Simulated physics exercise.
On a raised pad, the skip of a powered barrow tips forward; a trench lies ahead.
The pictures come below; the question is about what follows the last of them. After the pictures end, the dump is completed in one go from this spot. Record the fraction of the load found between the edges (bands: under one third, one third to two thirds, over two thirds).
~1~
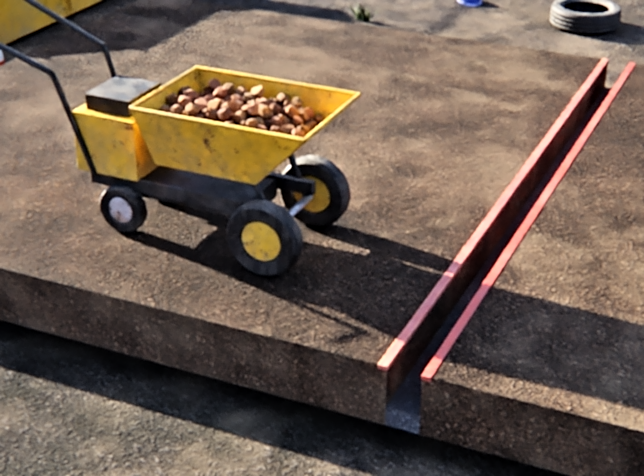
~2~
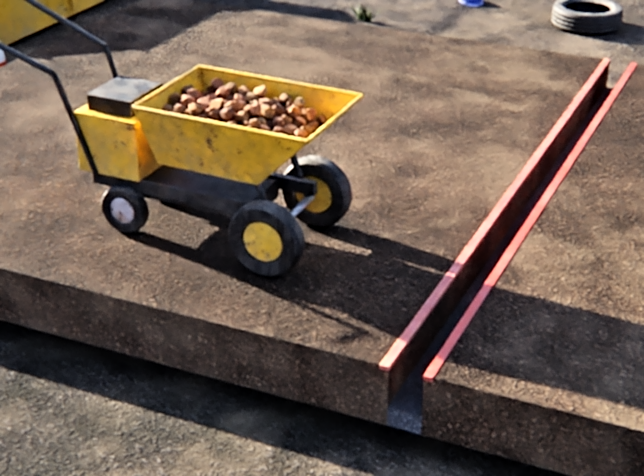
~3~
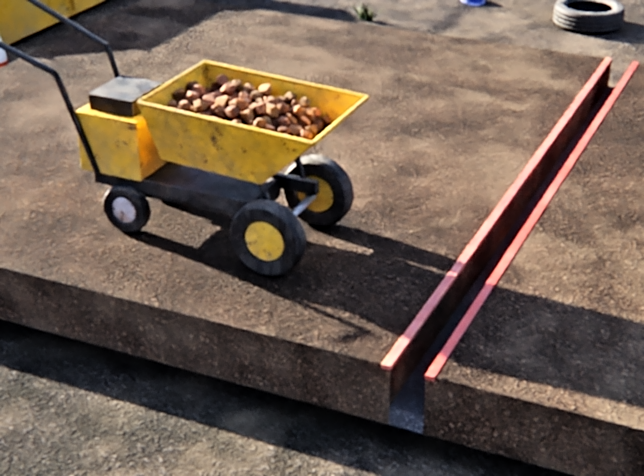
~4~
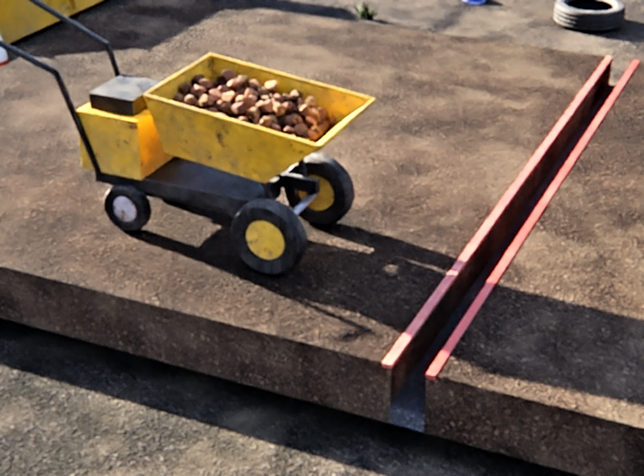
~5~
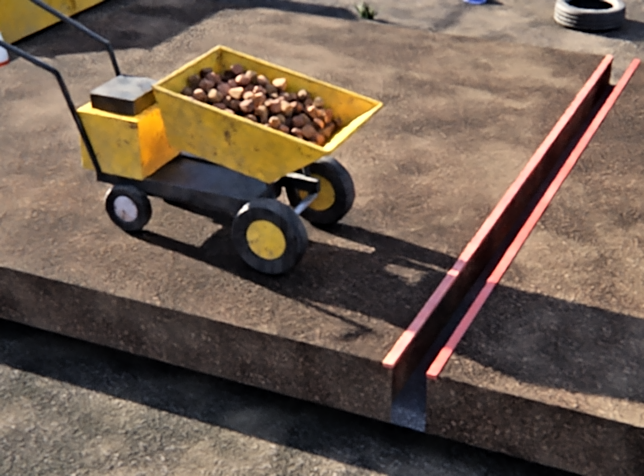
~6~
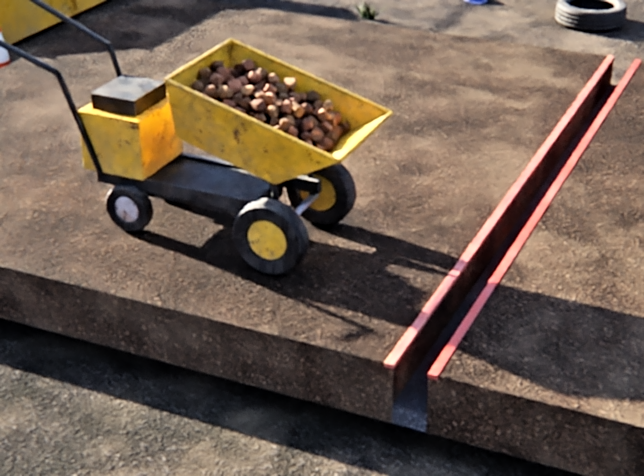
Hits one third to two thirds.
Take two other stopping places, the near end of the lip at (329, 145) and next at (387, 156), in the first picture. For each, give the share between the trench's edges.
Close to 50 in a hundred, and close to 0 in a hundred.
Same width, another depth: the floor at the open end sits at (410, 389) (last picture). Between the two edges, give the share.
Estimate: Approx. 30 in a hundred.
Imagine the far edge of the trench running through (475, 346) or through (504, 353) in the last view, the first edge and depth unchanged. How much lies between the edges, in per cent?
The first try gives 60 percent, then the second gives 60 percent.
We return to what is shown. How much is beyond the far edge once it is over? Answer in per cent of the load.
Share of load: Near 15 %.
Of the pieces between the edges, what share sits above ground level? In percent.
Roughly 15 %.
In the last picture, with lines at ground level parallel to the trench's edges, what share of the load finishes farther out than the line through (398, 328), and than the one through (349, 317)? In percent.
Respectively 70 and 80 %.
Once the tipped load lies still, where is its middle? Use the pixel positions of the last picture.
The centre comes to rest close to (465, 276).
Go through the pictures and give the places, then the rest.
Lip of the skip at (304, 141), level; top of the load at (227, 108), clay clods; first edge of the trench at (406, 333); far edge at (448, 343), the trench under half as wide as the skip, and about as deep as wide, in the first picture.
Lip of the skip at (307, 142), level; top of the load at (230, 108), in the second picture.
Lip of the skip at (313, 144), tipped barely; top of the load at (222, 102), in the third picture.
Lip of the skip at (320, 147), tipped a little; top of the load at (219, 108), in the fourth picture.
Lip of the skip at (329, 153), tipped a little; top of the load at (224, 92), in the fifth picture.
Lip of the skip at (339, 161), tipped clearly; top of the load at (234, 88); first edge of the trench at (413, 331); far edge at (455, 341), in the sixth picture.
Soon after the last picture, skip tipped steeply; all in the skip.
A little later, skip tipped right over; most in the skip; a small part short of the trench; a stray few in or heaped over the trench; a small part falling.
Later still, skip tipped right over; about a quarter in the skip; about a third short of the trench; about a third in or heaped over the trench; a small part beyond it.
At rest, skip tipped right over; a small part in the skip; about a quarter short of the trench; about a third in or heaped over the trench; a small part beyond it.
